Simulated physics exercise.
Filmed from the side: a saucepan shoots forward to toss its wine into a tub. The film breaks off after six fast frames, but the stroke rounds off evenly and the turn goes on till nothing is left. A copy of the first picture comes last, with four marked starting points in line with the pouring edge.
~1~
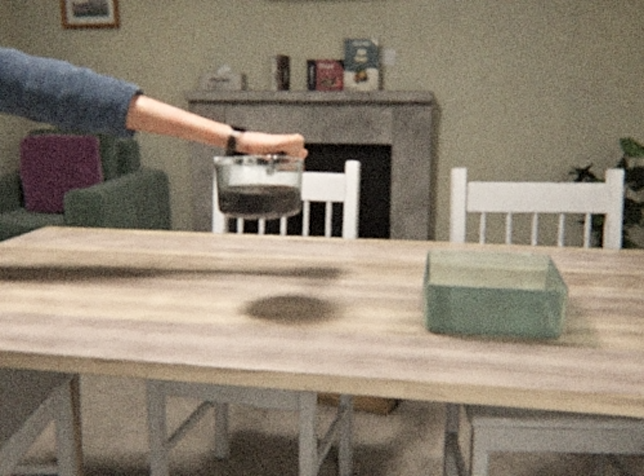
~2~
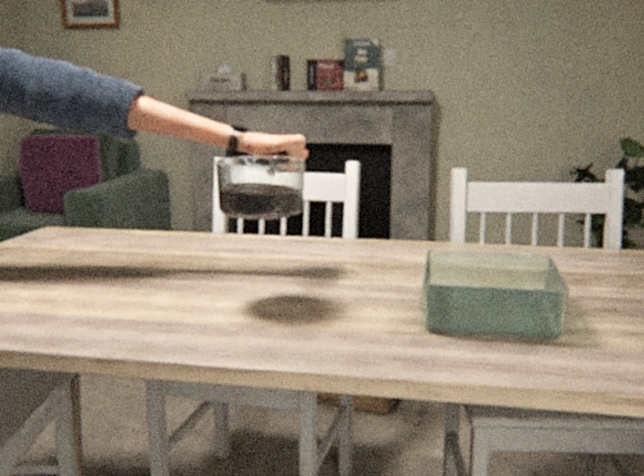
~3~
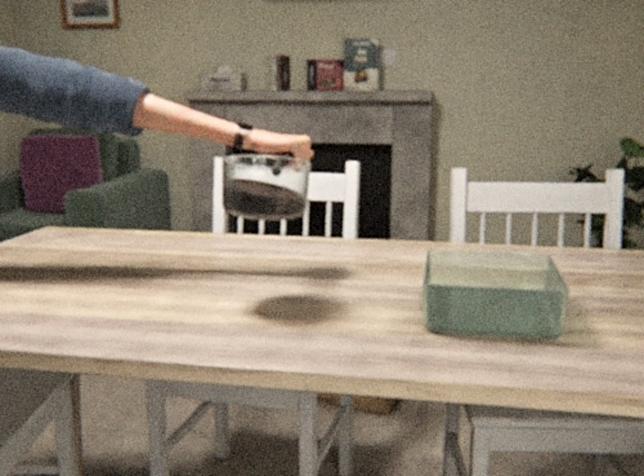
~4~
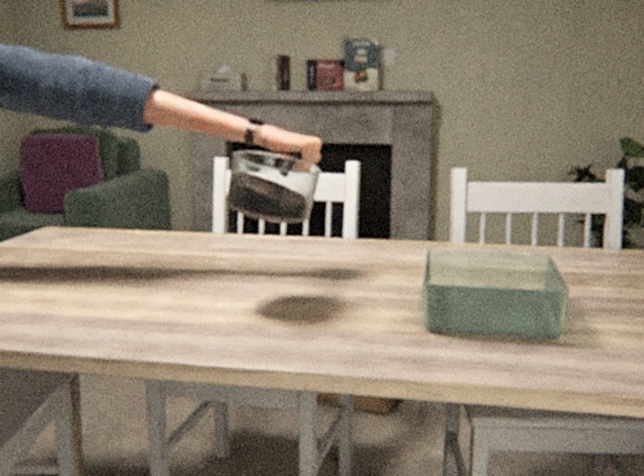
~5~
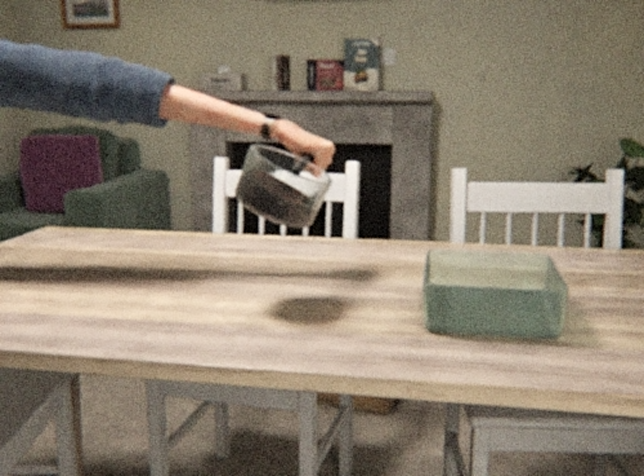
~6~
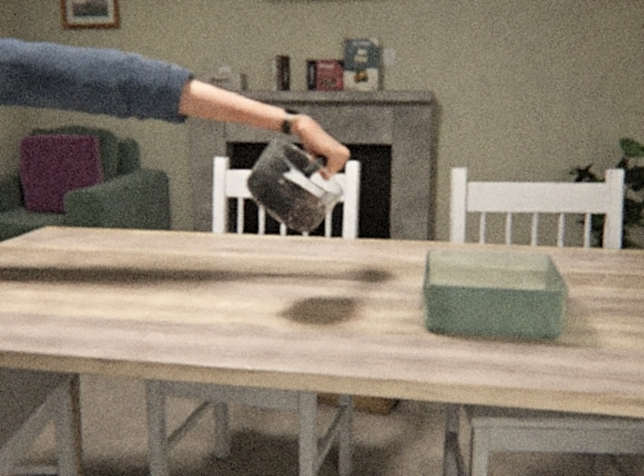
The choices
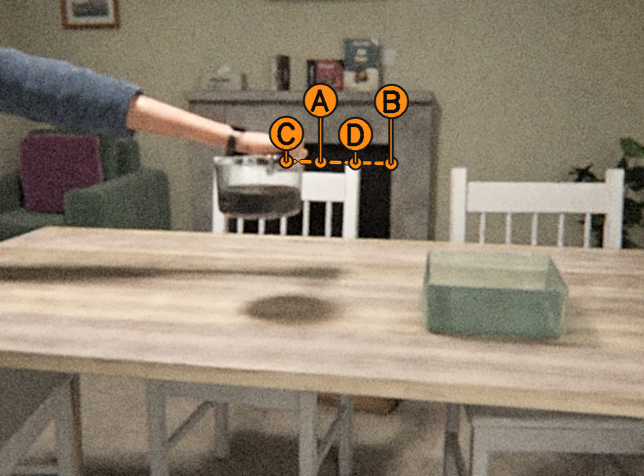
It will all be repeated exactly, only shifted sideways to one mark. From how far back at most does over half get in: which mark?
Take A.
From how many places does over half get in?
Three.
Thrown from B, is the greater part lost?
No, not at all.
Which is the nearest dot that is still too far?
C.
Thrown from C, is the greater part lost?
Yes, it does.
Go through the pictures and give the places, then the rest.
Upright, lip at (300, 161); tub from (424, 329) to (562, 338); nothing has left yet.
Upright, lip at (302, 161); nothing has left yet.
Tipped about 4°, lip at (308, 164); nothing has left yet.
Tipped about 12°, lip at (318, 171); nothing has left yet.
Tipped about 24°, lip at (330, 181); nothing has left yet.
Tipped about 38°, lip at (342, 193); nothing has left yet.
On the marked copy, A at (320, 162); B at (391, 163); C at (286, 161); D at (355, 162).
Choosing A, about 63 % lands in the tub, 6 % falls short and 31 % goes beside or beyond.
Choosing B, about 83 % lands in the tub, 10 % falls short and 7 % goes beside or beyond.
Choosing C, about 9 % lands in the tub, 87 % falls short and 4 % goes beside or beyond.
Choosing D, about 65 % lands in the tub, 5 % falls short and 30 % goes beside or beyond.
